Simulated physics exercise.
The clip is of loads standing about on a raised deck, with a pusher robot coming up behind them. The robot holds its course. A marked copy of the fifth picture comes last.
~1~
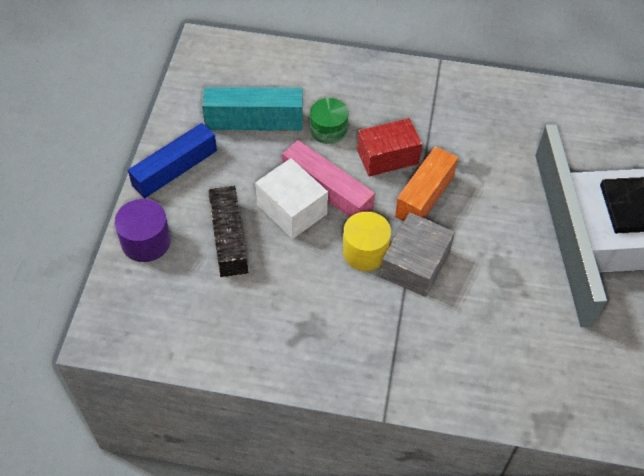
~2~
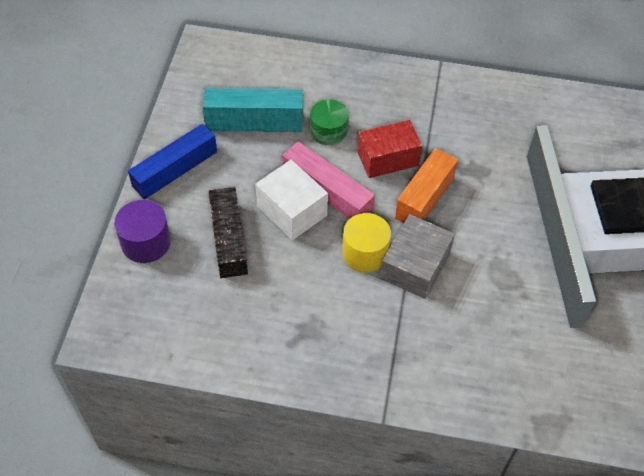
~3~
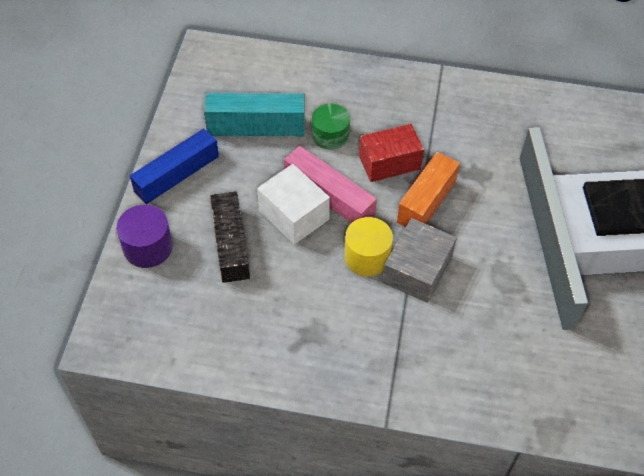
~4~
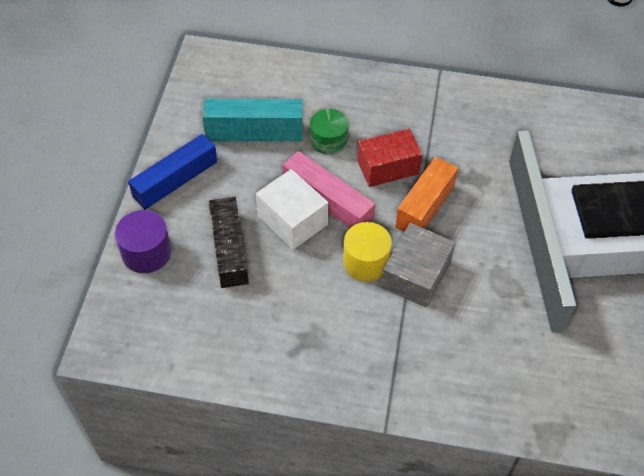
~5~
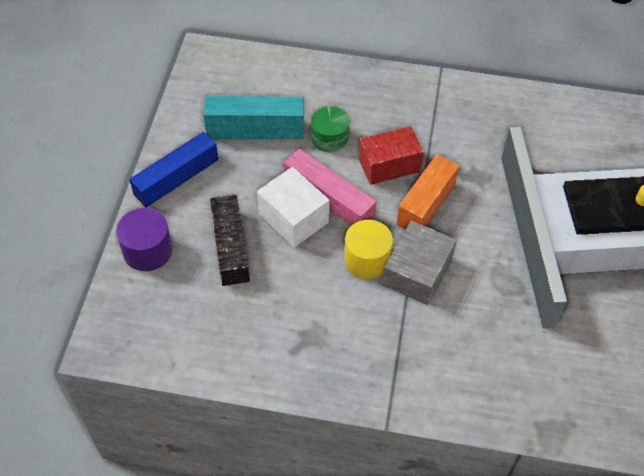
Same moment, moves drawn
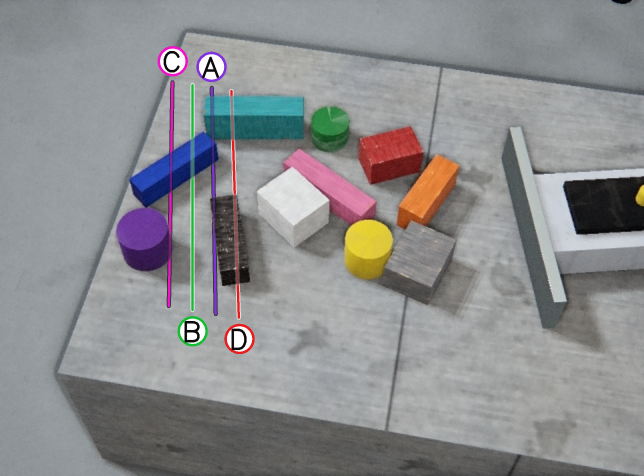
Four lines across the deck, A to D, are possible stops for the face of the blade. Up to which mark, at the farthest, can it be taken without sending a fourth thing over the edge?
It can go as far as A.
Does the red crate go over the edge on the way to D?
No.
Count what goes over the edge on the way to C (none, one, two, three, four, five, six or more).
By then, six or more.
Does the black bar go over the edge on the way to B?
Yes.
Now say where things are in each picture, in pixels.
The first picture shows green canister (329, 121); turquoise bar (253, 109).
The second picture shows robot (634, 204); black bar (228, 232).
The third picture shows robot (627, 206); orange bar (429, 193).
The fourth picture shows robot (615, 208); blue stick (174, 172).
The fifth picture shows robot (606, 204); red crate (390, 155); grey crate (419, 263); purple canister (145, 240).
On the copy, A at (213, 191); B at (192, 188); C at (171, 185); D at (235, 195).
On A. First, robot (487, 187); red crate (372, 154); grey crate (393, 267).
Then, robot (373, 170); blue stick (168, 171); black bar (188, 249).
Finally, robot (284, 156); purple canister over the edge; blue stick over the edge; two fallen.
By contrast, B drops four; C drops eight; D is within the limit but short.
